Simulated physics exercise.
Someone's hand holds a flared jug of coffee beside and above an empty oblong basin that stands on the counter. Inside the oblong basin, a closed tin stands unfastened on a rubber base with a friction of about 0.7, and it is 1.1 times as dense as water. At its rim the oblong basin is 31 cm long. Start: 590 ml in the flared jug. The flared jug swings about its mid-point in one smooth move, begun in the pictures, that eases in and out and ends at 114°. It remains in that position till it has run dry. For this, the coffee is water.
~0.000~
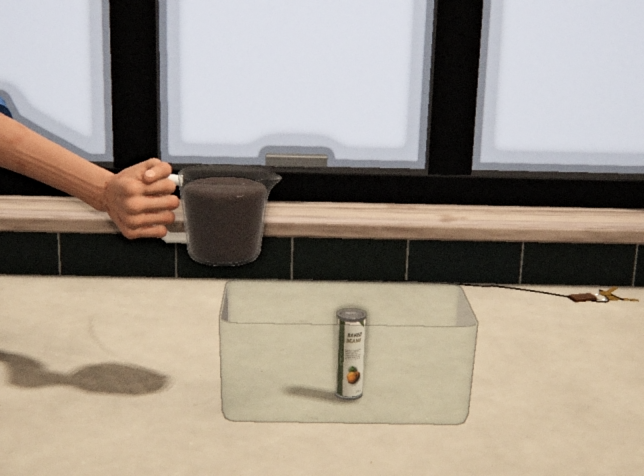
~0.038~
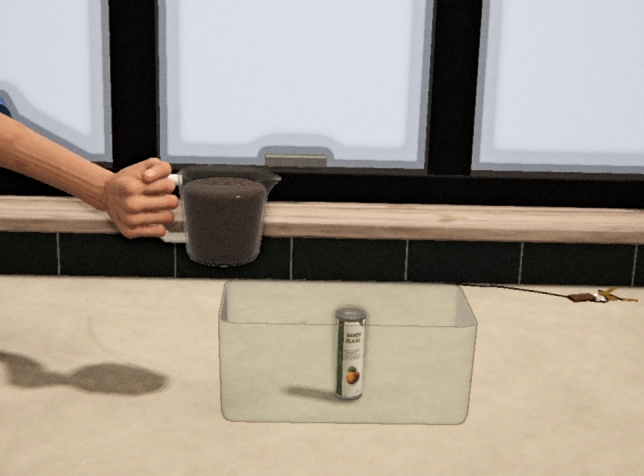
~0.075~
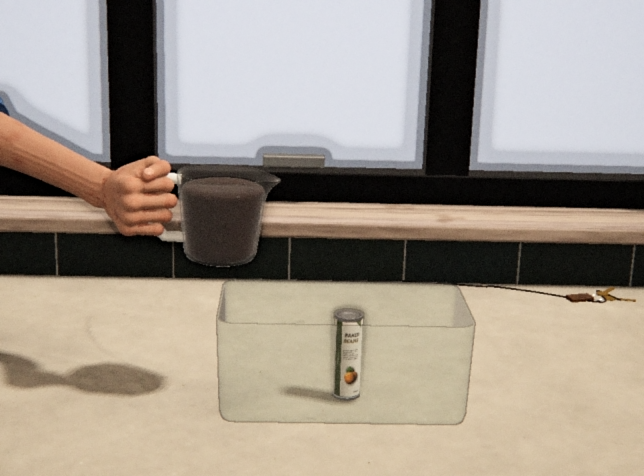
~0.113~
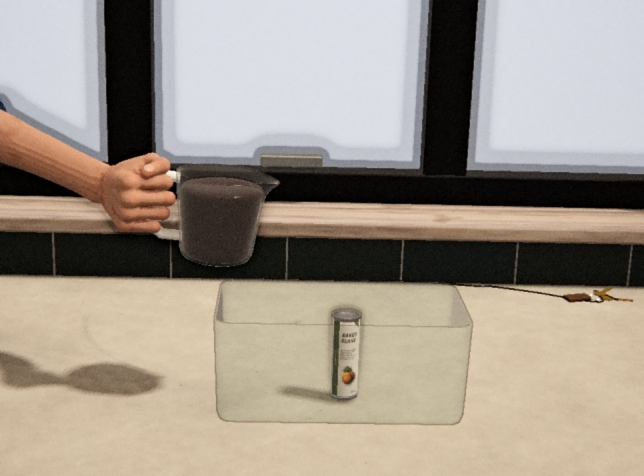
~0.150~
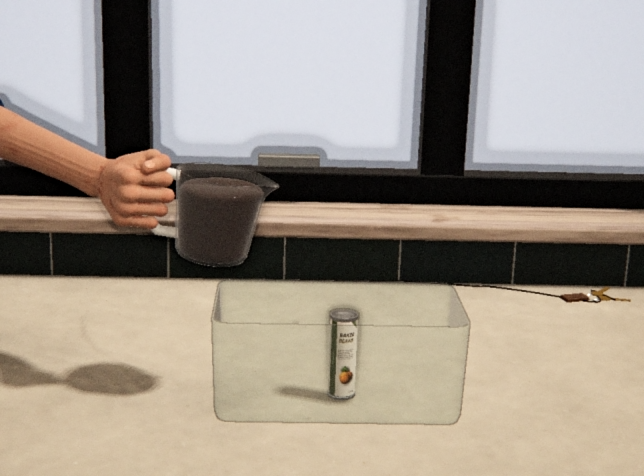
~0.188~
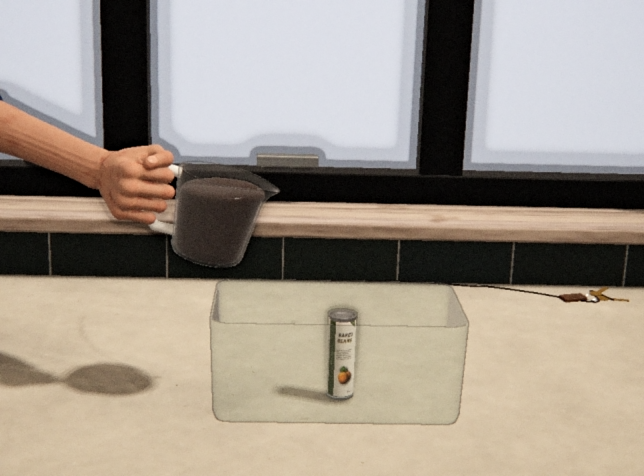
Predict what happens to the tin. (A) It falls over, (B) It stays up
B, it stays up.
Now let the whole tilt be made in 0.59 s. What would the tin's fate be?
Outcome - the tin remains standing.
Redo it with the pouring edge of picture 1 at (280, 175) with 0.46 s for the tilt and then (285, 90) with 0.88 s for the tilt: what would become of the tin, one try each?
Try 1: Still standing; try 2: Tipped over.
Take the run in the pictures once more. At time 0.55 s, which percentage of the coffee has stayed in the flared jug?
About 64 per cent.
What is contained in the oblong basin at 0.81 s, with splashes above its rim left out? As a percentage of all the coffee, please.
Roughly 84 per cent.
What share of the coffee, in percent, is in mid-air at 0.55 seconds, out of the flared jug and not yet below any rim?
Roughly 22 percent.
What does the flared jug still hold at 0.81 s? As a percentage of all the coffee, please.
Near 8 percent, more or less.
After 0.55 s the tilt is 78° and 64 per cent is still to pour; the tin stands where it began.
After 0.81 s the tilt is 112° and 8 per cent is still to pour; the tin stands 1 cm from where it began.
After 1.08 s the tilt is 114° and 0 per cent is still to pour; the tin stands 1 cm from where it began.
After 1.38 s the tilt is 114° and 0 per cent is still to pour; the tin stands 1 cm from where it began.
In the end the tin stands 1 cm from where it began.
